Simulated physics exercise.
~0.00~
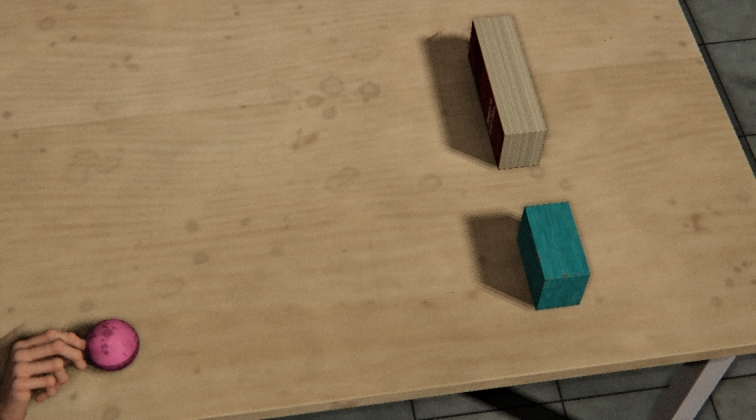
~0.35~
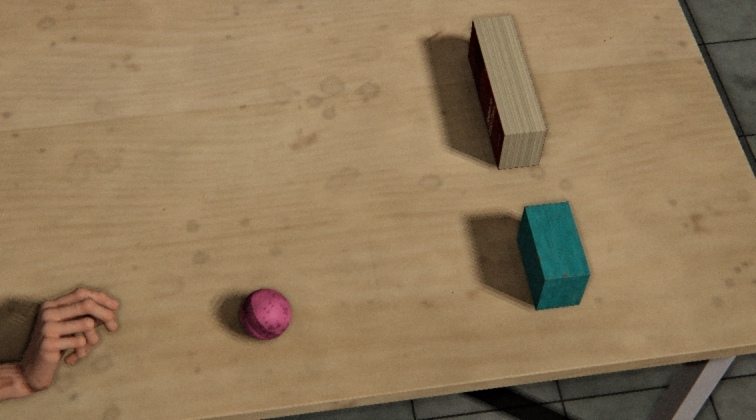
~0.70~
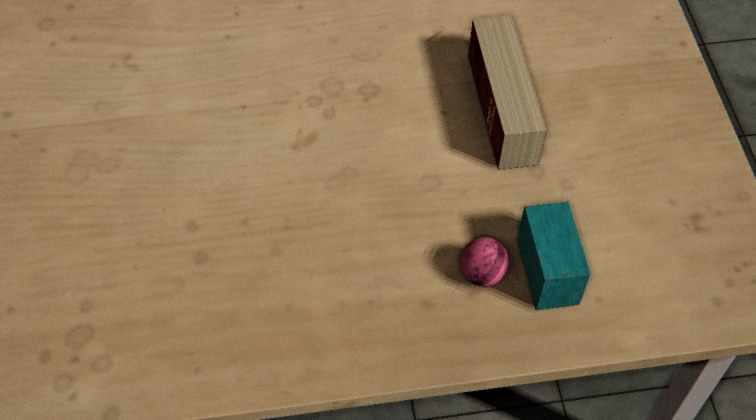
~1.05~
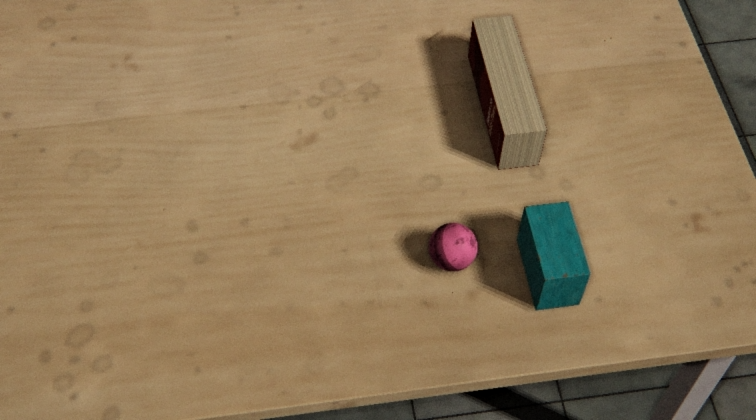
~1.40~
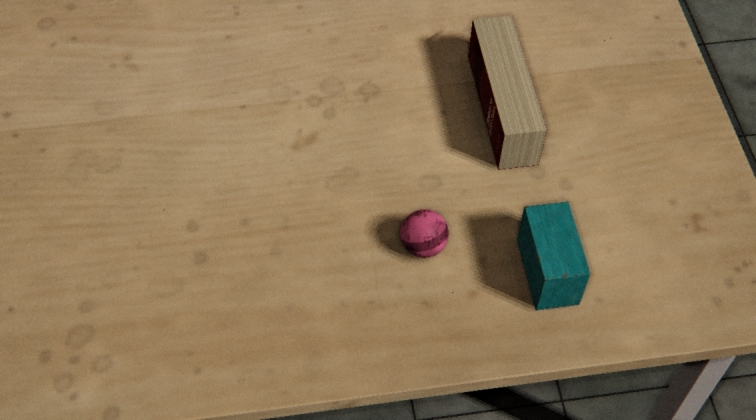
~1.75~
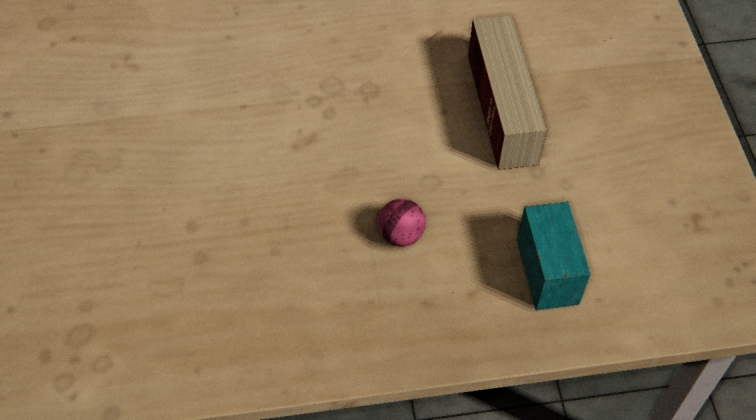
In this clip, a hand releases a pink ball on a wooden table, and it rolls right toward a turquoise block beside a red book. The ball bounces off the block, which stays put, and drifts back left and slightly away from it.
